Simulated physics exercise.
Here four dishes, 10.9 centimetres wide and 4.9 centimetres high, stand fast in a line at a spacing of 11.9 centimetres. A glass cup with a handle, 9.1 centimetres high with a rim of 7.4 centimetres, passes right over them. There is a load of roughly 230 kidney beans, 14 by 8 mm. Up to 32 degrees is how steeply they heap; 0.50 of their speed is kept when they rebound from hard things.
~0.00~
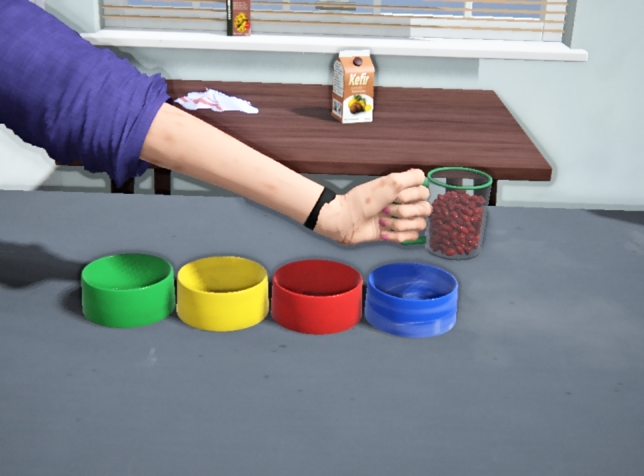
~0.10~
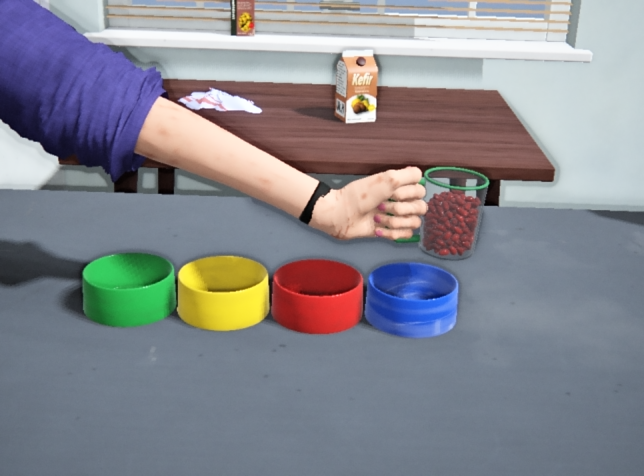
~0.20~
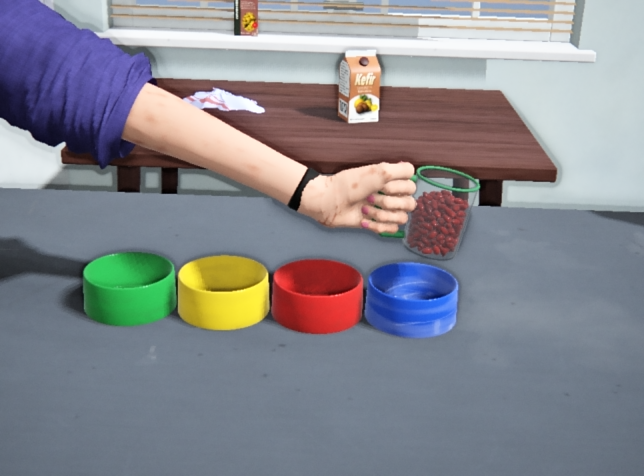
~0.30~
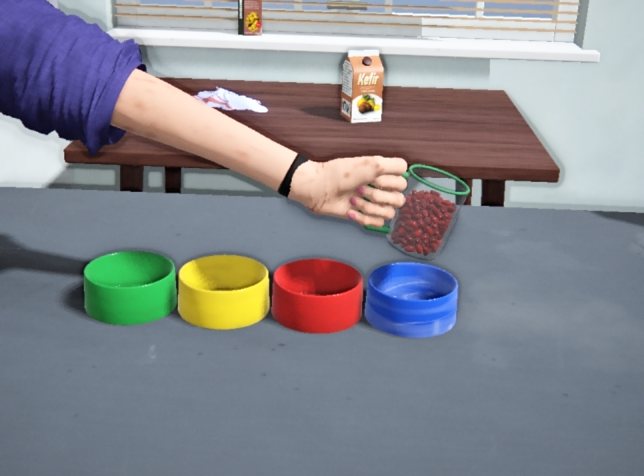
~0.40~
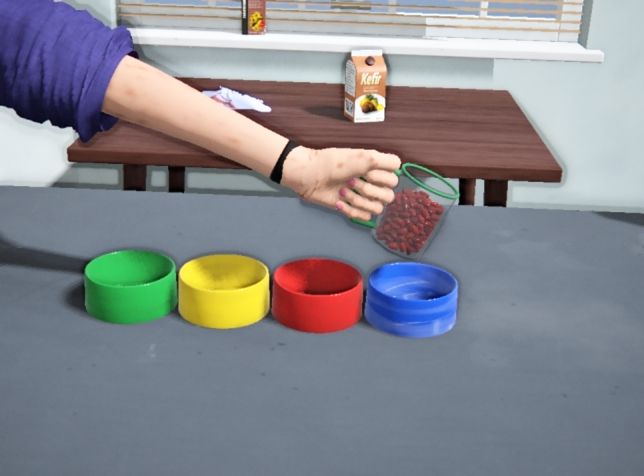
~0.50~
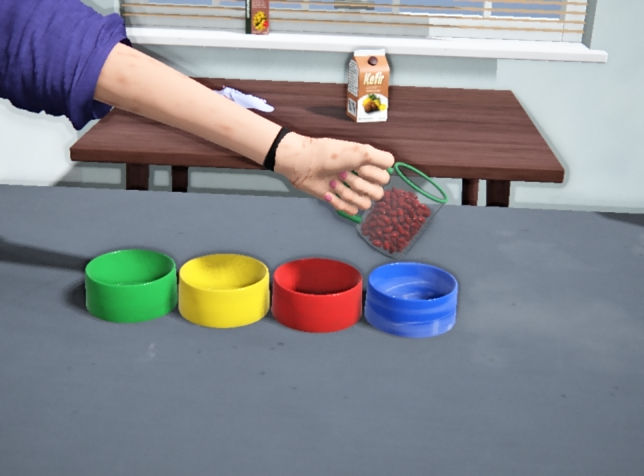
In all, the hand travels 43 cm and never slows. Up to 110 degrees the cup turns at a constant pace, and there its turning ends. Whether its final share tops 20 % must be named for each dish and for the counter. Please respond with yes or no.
Red yes, blue no, green no, yellow yes, counter no.
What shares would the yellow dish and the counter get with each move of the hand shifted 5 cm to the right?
The yellow dish would get 20 and the counter 10.
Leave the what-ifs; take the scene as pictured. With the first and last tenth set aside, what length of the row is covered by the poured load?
Roughly 16 cm of the row.
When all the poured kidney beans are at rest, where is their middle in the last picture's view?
Somewhere around (269, 301) in the final frame.
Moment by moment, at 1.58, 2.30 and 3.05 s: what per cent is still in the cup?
About 90, 10, 0 per cent.
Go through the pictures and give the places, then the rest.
Cup at (456, 214), tilt 0 degrees, lip at (491, 179), moved 0.0 cm; middle of the pieces at (457, 222); blue dish at (413, 281); red dish at (318, 278); yellow dish at (223, 275); green dish at (128, 272), in the first frame.
Cup at (451, 214), tilt 3 degrees, lip at (487, 181), moved 0.6 cm; middle of the pieces at (452, 223), in the second frame.
Cup at (438, 214), tilt 10 degrees, lip at (478, 185), moved 2.2 cm; middle of the pieces at (438, 222), in the third frame.
Cup at (425, 213), tilt 17 degrees, lip at (468, 189), moved 3.7 cm; middle of the pieces at (424, 222), in the fourth frame.
Cup at (413, 213), tilt 24 degrees, lip at (458, 194), moved 5.3 cm; middle of the pieces at (411, 221), in the fifth frame.
Cup at (400, 212), tilt 30 degrees, lip at (447, 199), moved 6.8 cm; middle of the pieces at (397, 220); blue dish at (412, 281); red dish at (318, 277); yellow dish at (224, 272); green dish at (131, 268). Its pace works out near 70 degrees a second; the hand travels 16 cm a second, in the sixth frame.
After 1.58 s, tilt 106 degrees; cup holds 90 %, red 10 %.
After 2.30 s, tilt 110 degrees; cup holds 10 %, red 45 %, yellow 35 %.
Then, at 3.05 s, tilt 110 degrees; cup holds 0 %, red 45 %, green 5 %, yellow 45 %.
In the end, at 3.4 s, red 45 %, blue 0 %, green 5 %, yellow 45 %, counter 10 %.
